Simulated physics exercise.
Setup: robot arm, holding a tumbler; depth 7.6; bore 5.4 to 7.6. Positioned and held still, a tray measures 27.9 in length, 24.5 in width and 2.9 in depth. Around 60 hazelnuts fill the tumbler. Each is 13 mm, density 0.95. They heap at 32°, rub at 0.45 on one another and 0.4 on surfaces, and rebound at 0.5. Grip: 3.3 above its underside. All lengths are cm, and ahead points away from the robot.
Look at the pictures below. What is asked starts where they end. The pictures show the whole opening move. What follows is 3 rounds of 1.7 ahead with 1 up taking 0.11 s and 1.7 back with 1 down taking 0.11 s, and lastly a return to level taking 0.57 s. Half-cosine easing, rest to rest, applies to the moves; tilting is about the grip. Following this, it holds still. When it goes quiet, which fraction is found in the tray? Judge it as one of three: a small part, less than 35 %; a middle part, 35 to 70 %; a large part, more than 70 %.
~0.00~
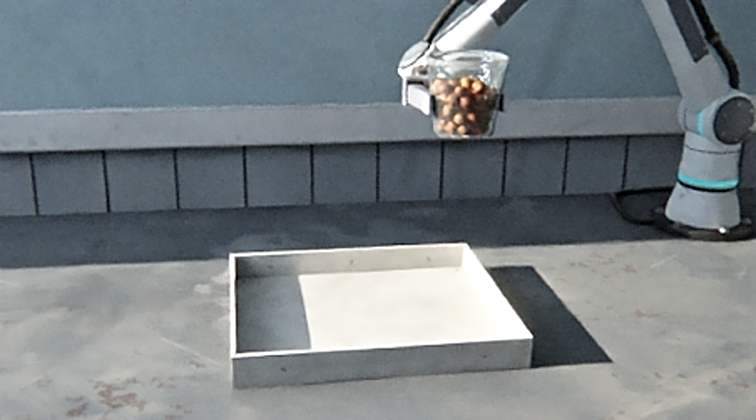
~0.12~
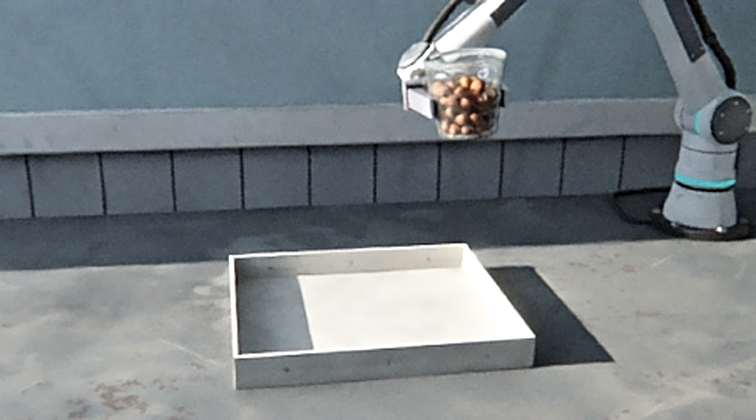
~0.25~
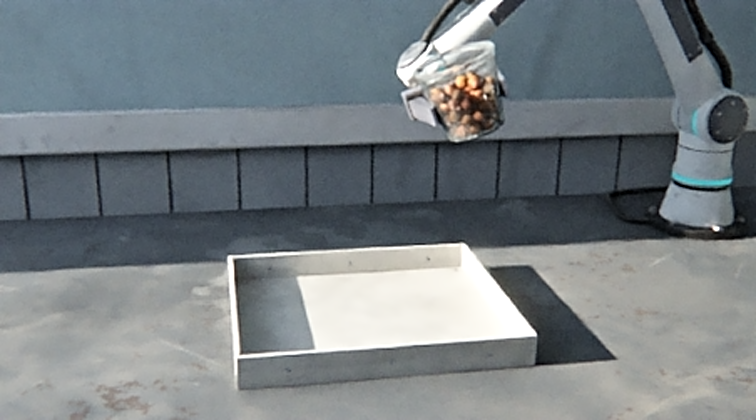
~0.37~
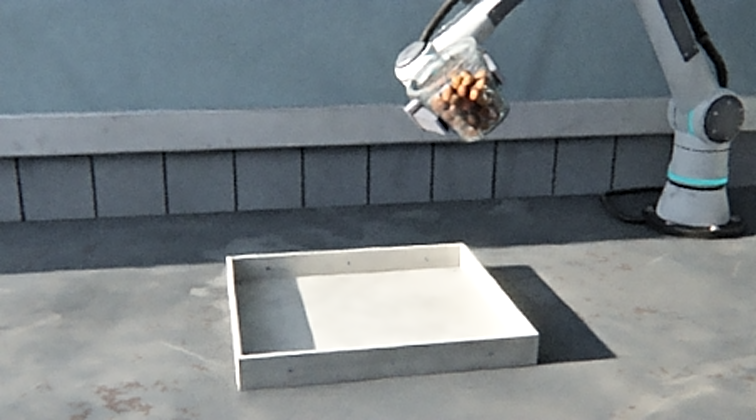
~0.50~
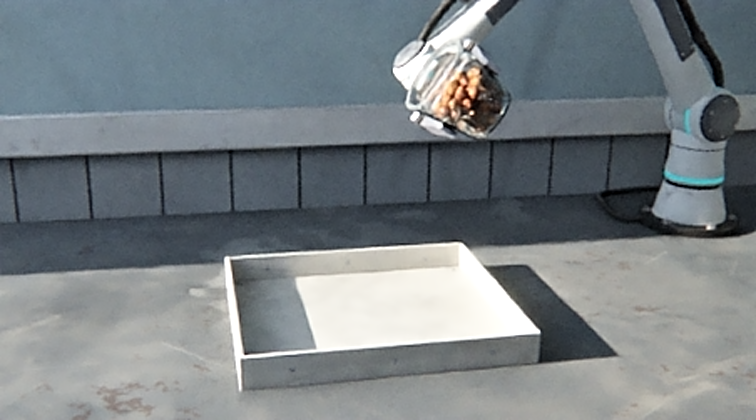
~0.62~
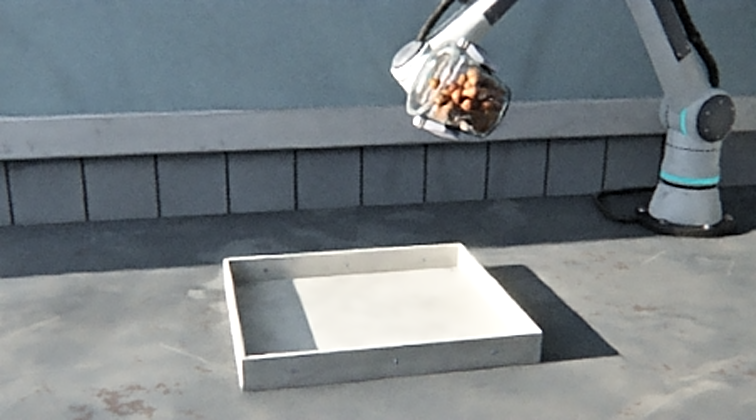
A small part, less than 35 %.
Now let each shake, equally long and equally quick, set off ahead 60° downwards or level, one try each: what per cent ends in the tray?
Estimates, in order: 0 % then 10 %.
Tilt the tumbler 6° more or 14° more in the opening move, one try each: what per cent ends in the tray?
About 20 and 45 %.
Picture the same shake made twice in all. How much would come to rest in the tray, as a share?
That change gives some 10 percent.
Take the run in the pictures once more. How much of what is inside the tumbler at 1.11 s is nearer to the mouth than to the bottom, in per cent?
About 40 percent.
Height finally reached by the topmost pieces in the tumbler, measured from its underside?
It reaches close to 6.5 cm in the end.
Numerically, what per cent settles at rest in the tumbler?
Around 90 per cent.
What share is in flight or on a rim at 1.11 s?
I'd put it near 3 per cent.
By 1.11 s, tilted 61° forward, highest piece 25 above the table; 60 in the tumbler, 2 in the tray, 2 in flight or on a rim.
By 1.60 s, tilted 24° forward, highest piece 26 above the table; 57 in the tumbler, 7 in the tray.
By 2.05 s, level, highest piece 27 above the table; 57 in the tumbler, 7 in the tray.
By 3.10 s, level, highest piece 27 above the table; 57 in the tumbler, 7 in the tray.
Final count, 57 in the tumbler, 7 in the tray. That is 11 % in the tray.
